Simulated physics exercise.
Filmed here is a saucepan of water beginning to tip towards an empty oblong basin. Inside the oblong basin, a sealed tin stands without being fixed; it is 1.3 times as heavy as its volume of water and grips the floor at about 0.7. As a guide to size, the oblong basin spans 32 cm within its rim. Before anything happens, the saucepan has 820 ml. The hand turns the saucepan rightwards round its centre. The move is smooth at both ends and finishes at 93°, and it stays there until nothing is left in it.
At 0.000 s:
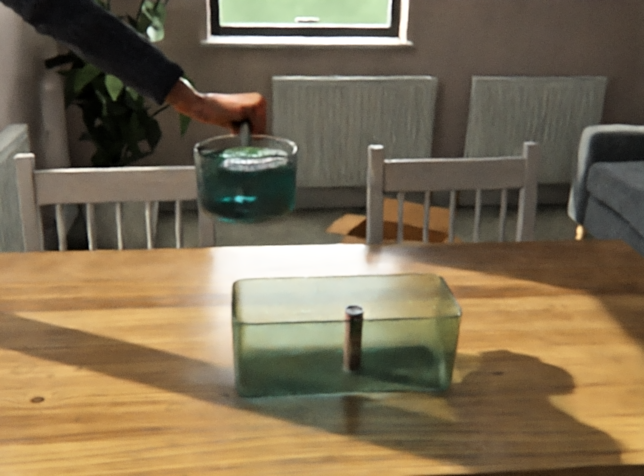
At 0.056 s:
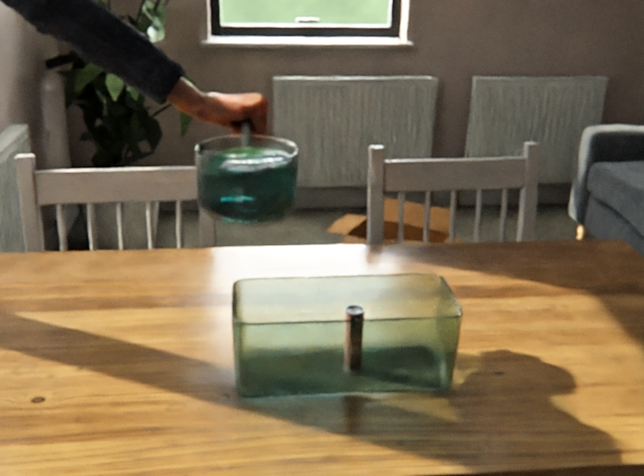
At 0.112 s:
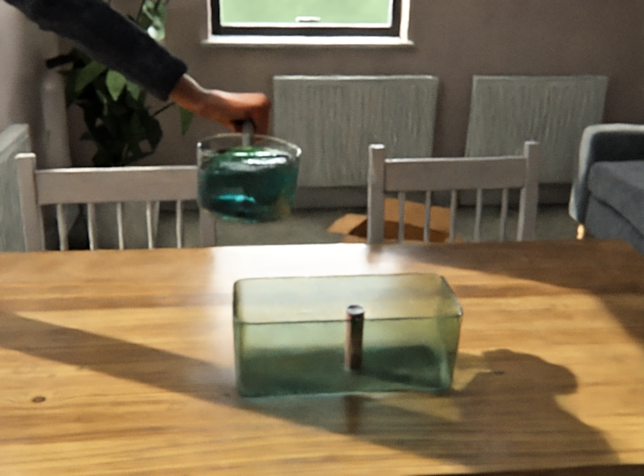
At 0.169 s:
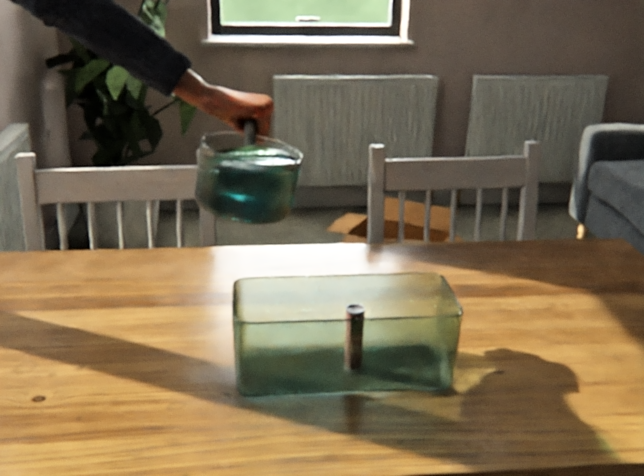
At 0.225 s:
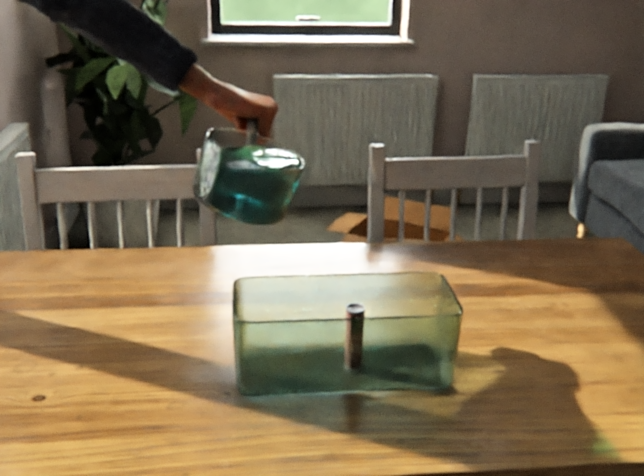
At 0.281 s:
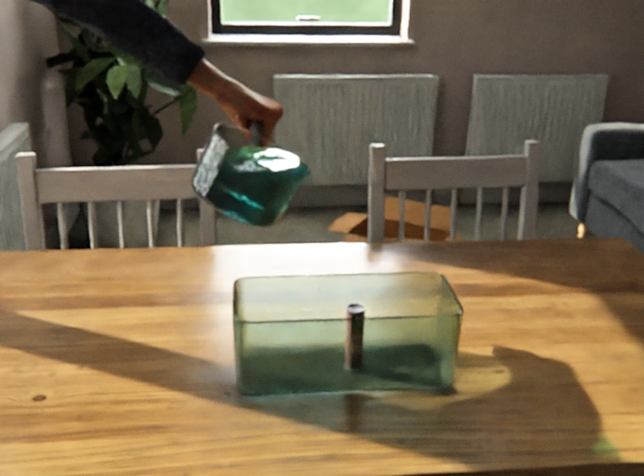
A hand reaching in from the upper left holds a clear saucepan of blue-green water, at first level, then slowly tilts it rightwards, the water shifting towards its lowered right side. Below it, a greenish glass oblong basin with a small dark upright tin inside sits on a sunlit wooden table. The still camera faces the table across a room with pale chairs, radiators, a plant and a grey sofa.
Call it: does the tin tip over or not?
It tips over.
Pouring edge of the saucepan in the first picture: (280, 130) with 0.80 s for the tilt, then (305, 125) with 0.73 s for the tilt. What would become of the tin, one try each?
First it tips over; then it stays on its base.
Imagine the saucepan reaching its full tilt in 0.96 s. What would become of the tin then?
Result: Tin upright.
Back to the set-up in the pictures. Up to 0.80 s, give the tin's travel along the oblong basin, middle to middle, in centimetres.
Near 0 cm of travel.
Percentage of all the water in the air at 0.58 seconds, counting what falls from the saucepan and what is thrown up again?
Around 38 in a hundred.
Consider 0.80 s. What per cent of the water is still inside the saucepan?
Roughly 16 percent remains.
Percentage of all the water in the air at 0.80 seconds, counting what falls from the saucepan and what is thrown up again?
I'd put it at about 16 per cent of the liquid.
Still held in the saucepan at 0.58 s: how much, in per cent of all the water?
Remaining: Near 50 % of the total.
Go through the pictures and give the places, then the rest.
In the first frame, it leans 0°; its right rim is at (296, 150); the water meets the walls at (198, 160) and (294, 159); the oblong basin's rim runs from (232, 301) to (452, 295); the tin's top is at (354, 312).
In the second frame, it leans 1°; its right rim is at (297, 151); the water meets the walls at (199, 160) and (295, 159).
In the third frame, it leans 5°; its right rim is at (299, 153); the water meets the walls at (200, 159) and (296, 160).
In the fourth frame, it leans 11°; its right rim is at (301, 158); the water meets the walls at (202, 158) and (298, 160).
In the fifth frame, it leans 18°; its right rim is at (303, 164); the water meets the walls at (202, 159) and (302, 160).
In the sixth frame, it leans 27°; its right rim is at (305, 173); the water meets the walls at (199, 163) and (303, 165); 1 per cent is over the edge.
After 0.58 s the tilt is 79° and 50 per cent is still to pour; the tin stands where it began.
After 0.80 s the tilt is 93° and 15 per cent is still to pour; the tin stands where it began.
After 1.02 s the tilt is 93° and 5 per cent is still to pour; the tin leans 10°.
After 1.27 s the tilt is 93° and 2 per cent is still to pour; the tin leans 46°.
In the end the tin lies on its side.
